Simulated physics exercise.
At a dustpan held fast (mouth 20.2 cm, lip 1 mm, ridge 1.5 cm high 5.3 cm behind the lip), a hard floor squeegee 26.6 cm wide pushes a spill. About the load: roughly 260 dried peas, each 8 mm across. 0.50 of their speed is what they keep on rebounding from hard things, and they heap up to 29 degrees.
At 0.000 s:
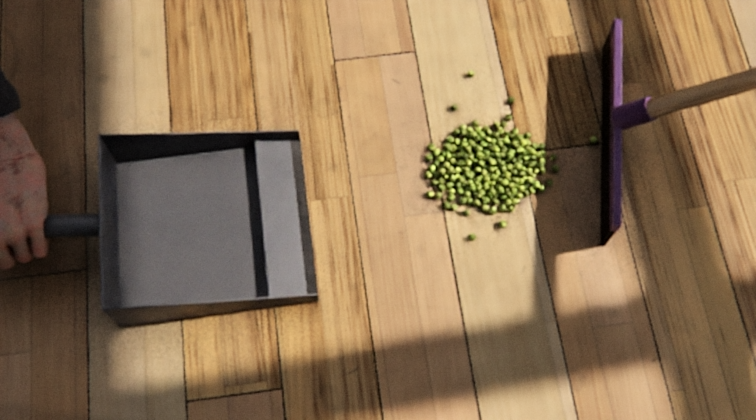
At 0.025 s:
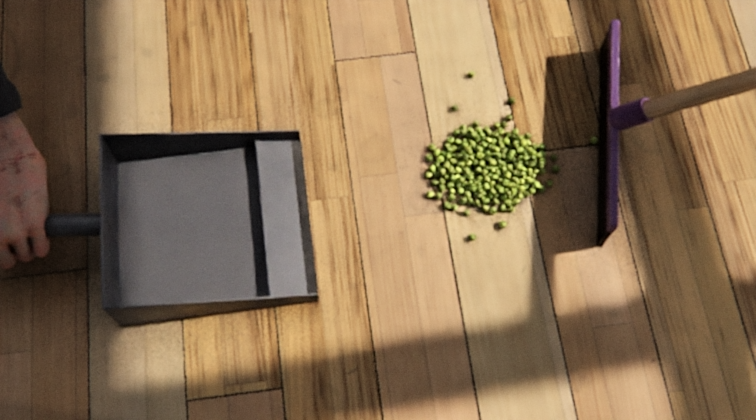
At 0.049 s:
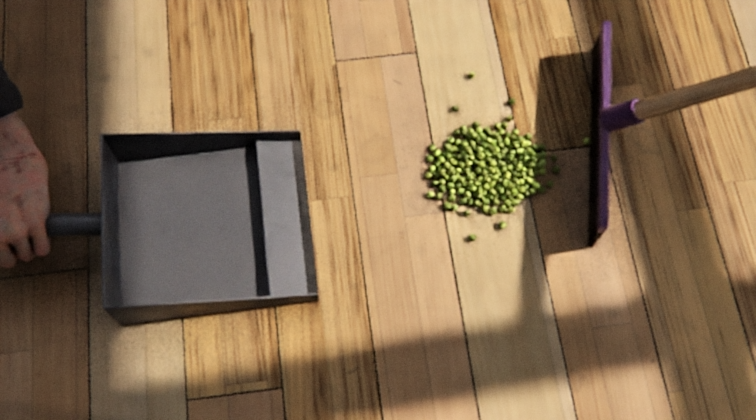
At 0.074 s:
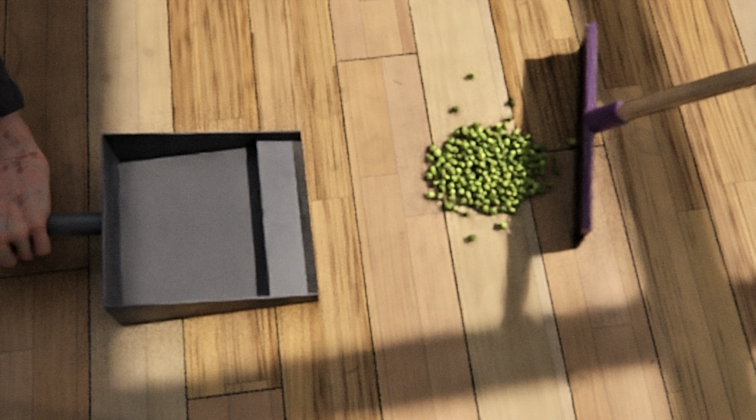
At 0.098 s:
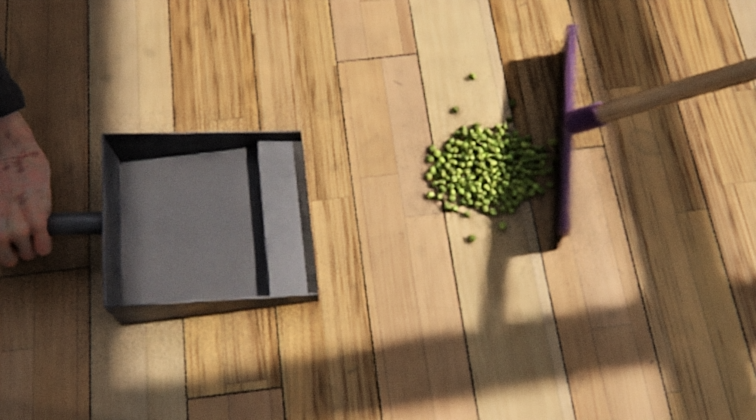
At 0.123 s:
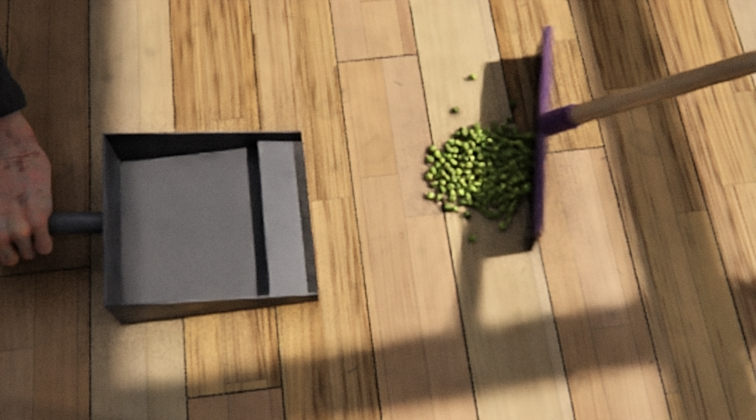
On a wooden floor, a purple squeegee slides left into green peas while a hand holds a dustpan.
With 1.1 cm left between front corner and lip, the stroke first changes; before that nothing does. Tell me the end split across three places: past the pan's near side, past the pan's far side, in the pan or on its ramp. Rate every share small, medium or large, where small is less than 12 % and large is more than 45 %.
Ratings - near side: Small; far side: Medium; pan: Medium.
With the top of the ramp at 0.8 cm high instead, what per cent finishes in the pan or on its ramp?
Roughly 45 per cent.
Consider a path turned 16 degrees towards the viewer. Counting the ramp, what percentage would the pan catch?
40 %.
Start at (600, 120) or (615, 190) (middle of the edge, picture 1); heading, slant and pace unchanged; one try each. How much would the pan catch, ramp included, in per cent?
Close to 40 in a hundred, then close to 40 in a hundred.
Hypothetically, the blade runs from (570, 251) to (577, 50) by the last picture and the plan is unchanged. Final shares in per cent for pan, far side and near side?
Final per cent - pan 25, far 30, near 5.
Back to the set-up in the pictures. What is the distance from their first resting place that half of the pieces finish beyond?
34 cm or so.
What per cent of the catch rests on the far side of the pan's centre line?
About 70 %.
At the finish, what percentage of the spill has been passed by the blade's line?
Around 5 per cent.
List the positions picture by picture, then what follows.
Blade from (615, 226) to (616, 27), moved 0.0 cm, 0 of the pieces shifted so far; middle of the pieces at (492, 163); pan at (197, 231), in the first picture.
Blade from (611, 227) to (613, 28), moved 0.4 cm, 0 of the pieces shifted so far; middle of the pieces at (492, 164), in the second picture.
Blade from (602, 228) to (605, 29), moved 1.4 cm, 1 of the pieces shifted so far; middle of the pieces at (492, 164), in the third picture.
Blade from (586, 229) to (590, 31), moved 3.2 cm, 1 of the pieces shifted so far; middle of the pieces at (492, 165), in the fourth picture.
Blade from (564, 231) to (571, 32), moved 5.6 cm, 2 of the pieces shifted so far; middle of the pieces at (492, 165), in the fifth picture.
Blade from (537, 232) to (547, 34), moved 8.5 cm, 87 of the pieces shifted so far; middle of the pieces at (485, 169); pan at (199, 230). Its pace works out near 1.16 m/s, heading 5 degrees away from the viewer's side, in the sixth picture.
After 0.24 s, middle of the blade 14 cm from the lip; 0 % over the lip, far side 25 %, near side 0 %.
Then, at 0.31 s, middle of the blade 7 cm from the lip; 0 % over the lip, far side 35 %, near side 0 %.
After 0.53 s, middle of the blade 4 cm from the lip; 50 % over the lip, far side 40 %, near side 0 %.
In the end, at 1.8 s, near side 0 %, far side 40 %, pan 35 %, in front of the lip or behind the blade 25 %.
